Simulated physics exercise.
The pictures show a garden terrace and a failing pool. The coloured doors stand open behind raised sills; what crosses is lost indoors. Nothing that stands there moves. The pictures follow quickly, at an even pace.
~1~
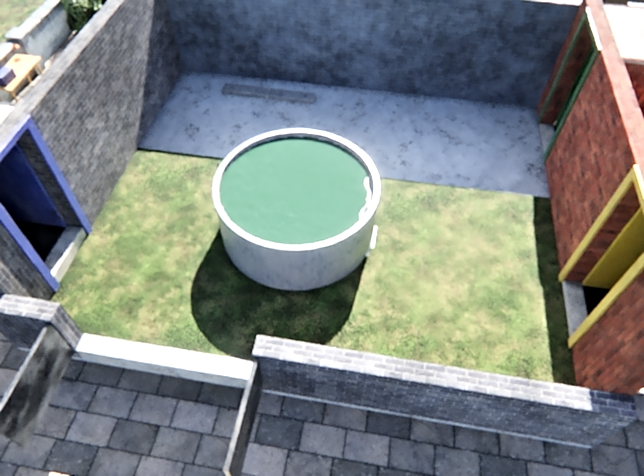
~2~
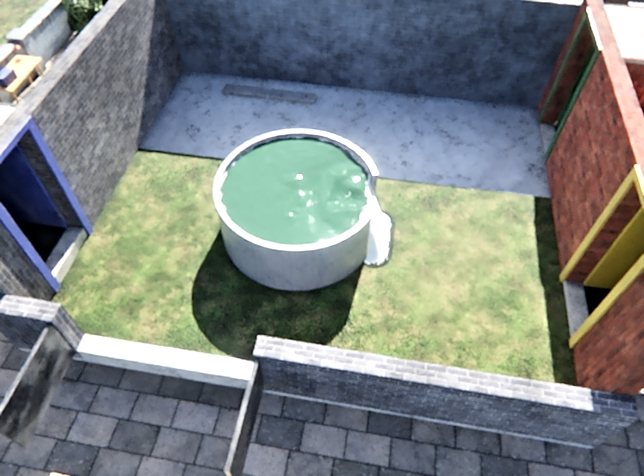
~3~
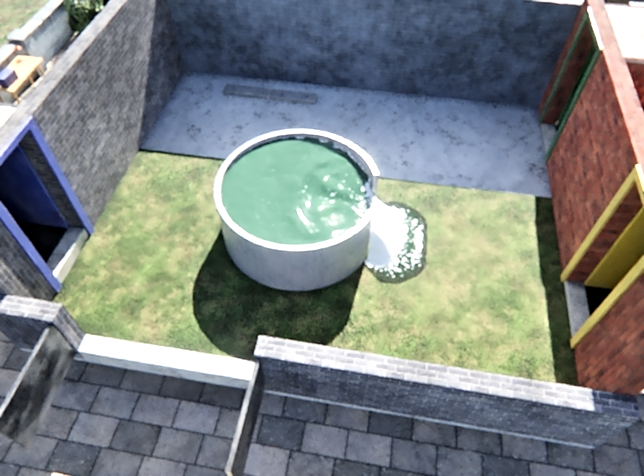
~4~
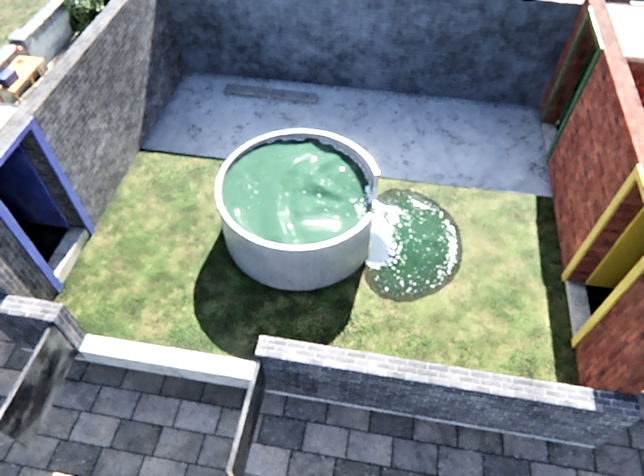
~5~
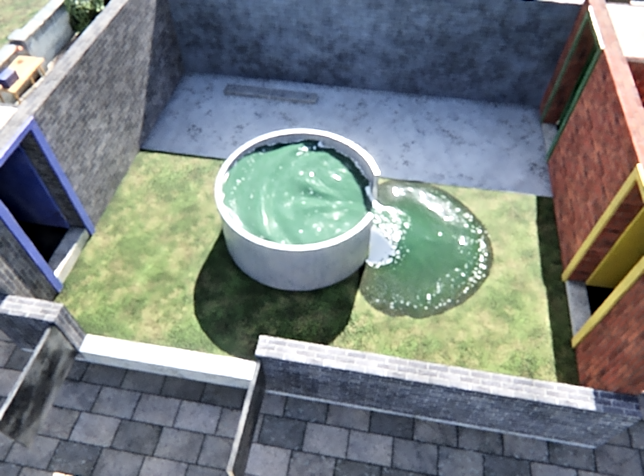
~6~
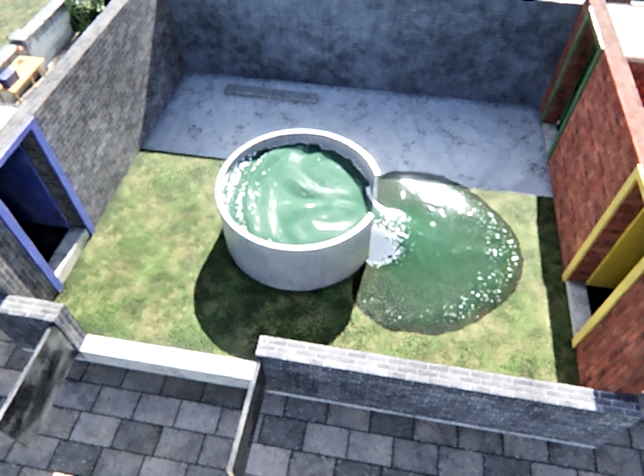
Green water pours from a gap in the round tank and spreads rightward across the grass.
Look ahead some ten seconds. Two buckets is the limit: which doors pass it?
One by one: The yellow door lets in a lot; the green door lets in a lot; the blue door admits no more than that.
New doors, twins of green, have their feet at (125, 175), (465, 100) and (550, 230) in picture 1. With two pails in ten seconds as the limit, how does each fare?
In that order: Keeps below it, is over, goes over.
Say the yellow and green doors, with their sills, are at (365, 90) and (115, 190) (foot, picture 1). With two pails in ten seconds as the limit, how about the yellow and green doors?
One by one: The yellow one is under; the green one is under.
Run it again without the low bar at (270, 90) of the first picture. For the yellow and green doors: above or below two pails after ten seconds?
My reading: The yellow door floods, the green door is over.
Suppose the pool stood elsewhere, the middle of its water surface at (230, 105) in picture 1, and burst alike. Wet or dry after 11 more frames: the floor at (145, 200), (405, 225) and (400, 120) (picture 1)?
In that order: Clear, wet, flooded.
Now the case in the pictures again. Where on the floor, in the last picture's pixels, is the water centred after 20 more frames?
Around (401, 234).
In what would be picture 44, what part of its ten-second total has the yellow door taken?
Near 90 in a hundred.
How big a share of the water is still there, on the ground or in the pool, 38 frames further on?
Roughly 92 per cent.
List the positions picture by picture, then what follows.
In the first picture, still water in the round tank at (297, 187).
In the second picture, the front is at (376, 264), out from the gap at (371, 221).
In the third picture, the front is at (415, 269), out from the gap at (372, 225).
In the fourth picture, water pours out at (372, 225) and has run to (454, 267).
In the fifth picture, water pours out at (372, 225) and has run to (488, 259).
In the sixth picture, water pours out at (373, 225) and has run to (518, 263).
A moment on, water covers 30 % of the floor; the yellow door under two buckets in, the green door not reached, the blue door not reached.
Next, water covers 40 % of the floor; the yellow door over two buckets in, the green door wet at the sill, nothing in, the blue door not reached.
Then, water covers 45 % of the floor; the yellow door far over two buckets in, the green door under two buckets in, the blue door not reached.
Later, water covers 70 % of the floor; the yellow door far over two buckets in, the green door over two buckets in, the blue door not reached.
In the end, water covers 95 % of the floor; the yellow door far over two buckets in, the green door over two buckets in, the blue door wet at the sill, nothing in.
